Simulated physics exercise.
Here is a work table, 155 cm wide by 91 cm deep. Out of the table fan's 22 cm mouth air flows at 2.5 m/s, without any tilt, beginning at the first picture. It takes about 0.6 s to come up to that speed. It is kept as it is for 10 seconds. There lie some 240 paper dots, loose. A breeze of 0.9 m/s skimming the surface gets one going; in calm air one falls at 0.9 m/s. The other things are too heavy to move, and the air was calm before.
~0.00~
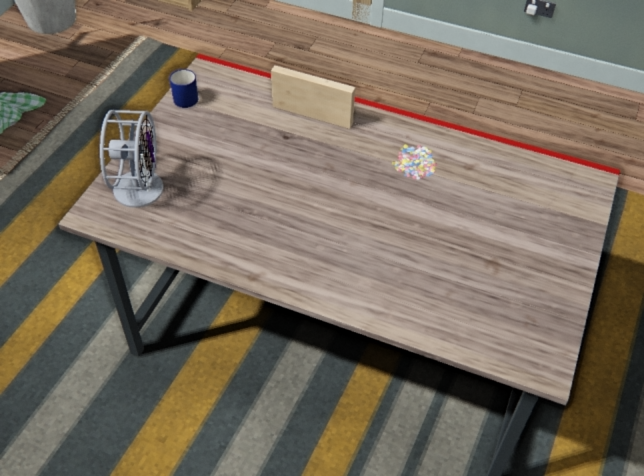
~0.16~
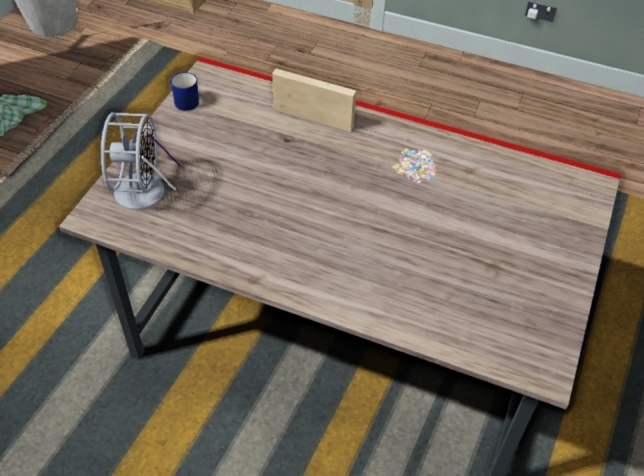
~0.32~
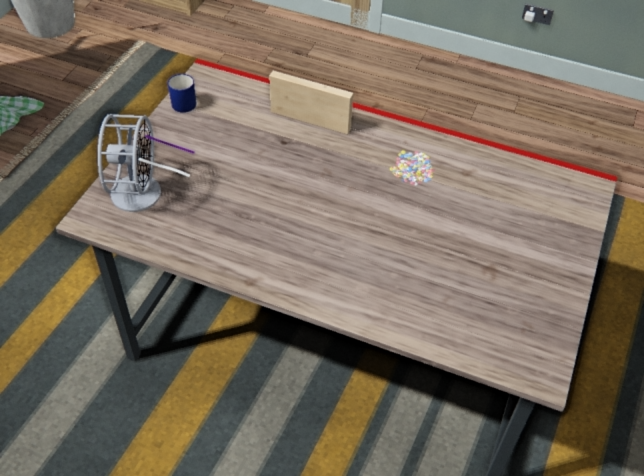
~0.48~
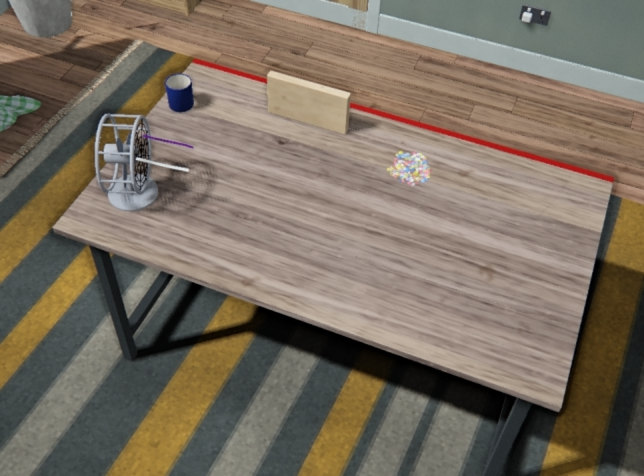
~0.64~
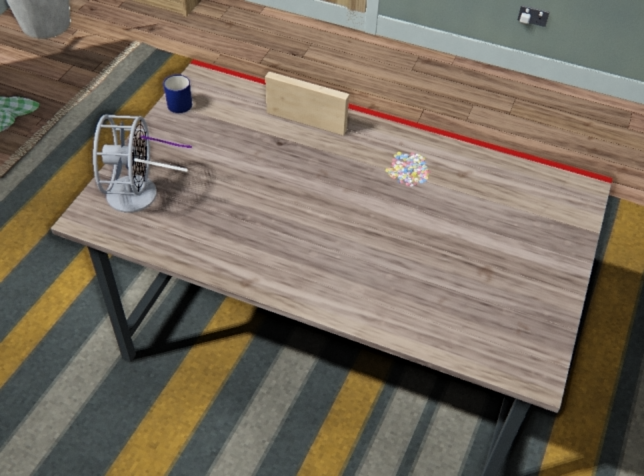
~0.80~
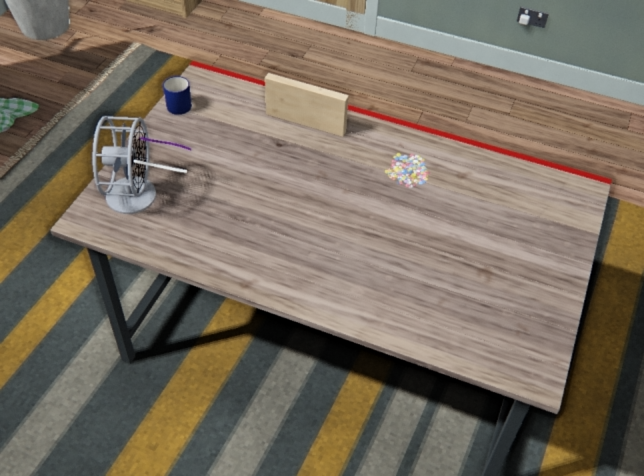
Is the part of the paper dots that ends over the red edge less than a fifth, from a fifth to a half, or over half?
The share passes the halfway mark.
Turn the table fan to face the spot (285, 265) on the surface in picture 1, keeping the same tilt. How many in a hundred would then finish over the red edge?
It would be near 0 %.
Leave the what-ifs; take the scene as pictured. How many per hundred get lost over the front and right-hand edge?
About 0 % front, about 1 % right-hand.
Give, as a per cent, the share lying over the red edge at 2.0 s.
I'd put it at some 90 %.
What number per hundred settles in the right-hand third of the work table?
Something close to 0 % ends up there.
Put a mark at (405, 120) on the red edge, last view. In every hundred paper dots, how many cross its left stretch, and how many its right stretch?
0 % left, 100 % right.
After 2.0 s, 90 % are on the move or not yet settled, 86 % are over the red edge; the middle of those still in play is near (544, 165).
After 3.2 s, 1 % are on the move or not yet settled, 96 % are over the red edge.
After 5.5 s, 0 % are on the move or not yet settled, 96 % are over the red edge.
After 10.0 s, at the end, 97 % are over the red edge.
